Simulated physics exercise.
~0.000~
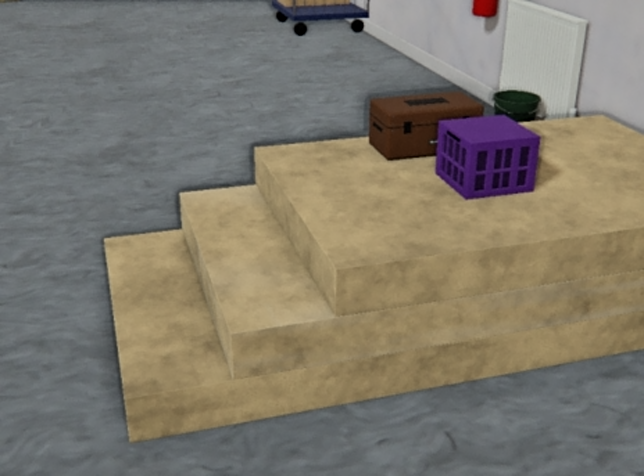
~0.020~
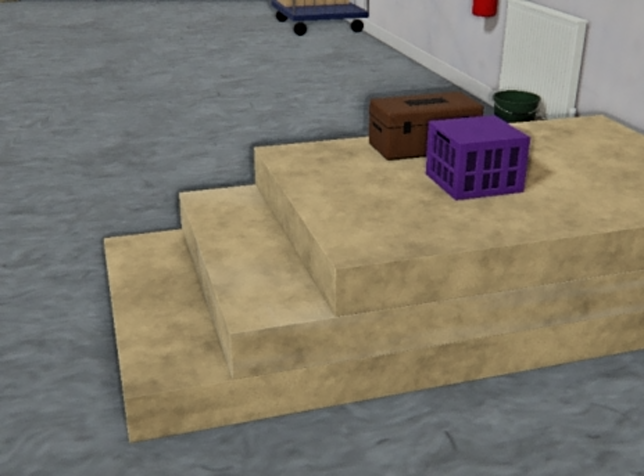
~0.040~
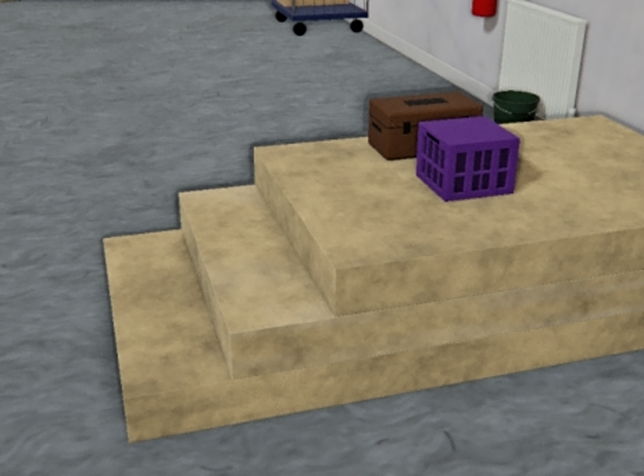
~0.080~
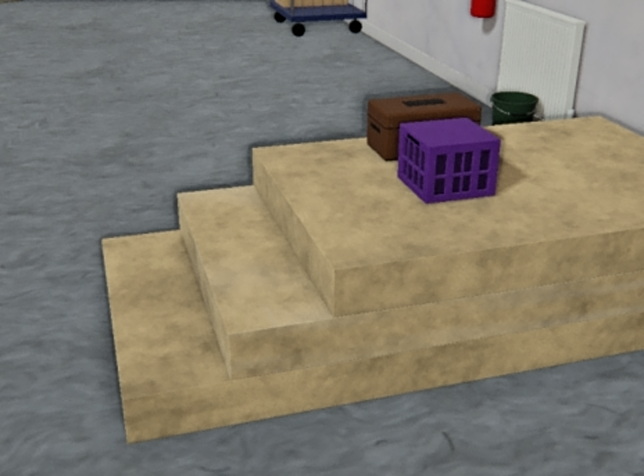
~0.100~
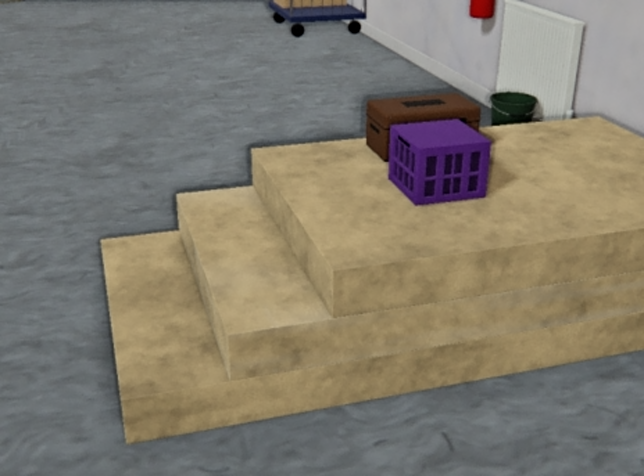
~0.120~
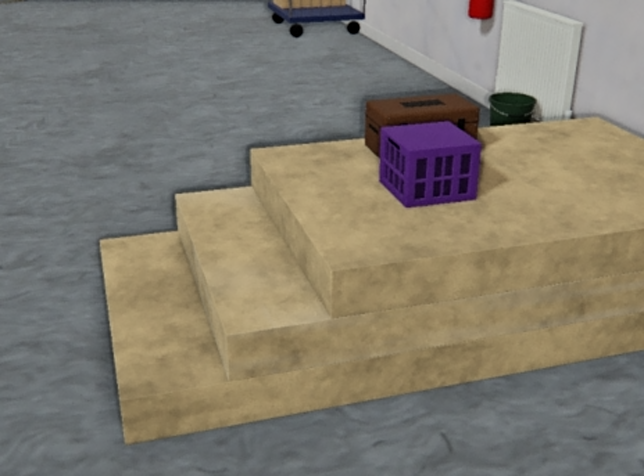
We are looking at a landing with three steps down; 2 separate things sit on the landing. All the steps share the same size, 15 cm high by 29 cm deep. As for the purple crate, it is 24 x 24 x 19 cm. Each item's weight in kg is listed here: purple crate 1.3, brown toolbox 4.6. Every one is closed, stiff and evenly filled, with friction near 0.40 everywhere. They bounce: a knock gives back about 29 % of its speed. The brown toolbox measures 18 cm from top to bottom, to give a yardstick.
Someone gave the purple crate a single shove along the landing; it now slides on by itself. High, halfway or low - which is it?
High.
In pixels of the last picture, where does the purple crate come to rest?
Around (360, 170).
By 0.22 s, 35 cm of landing left; purple crate near (395, 166).
By 0.32 s, 28 cm of landing left; purple crate near (372, 169).
When it is over (0.9 s), 23 cm of landing left; brown toolbox within 12 cm of the start. End places, in pixels of the last picture, purple crate near (359, 170).
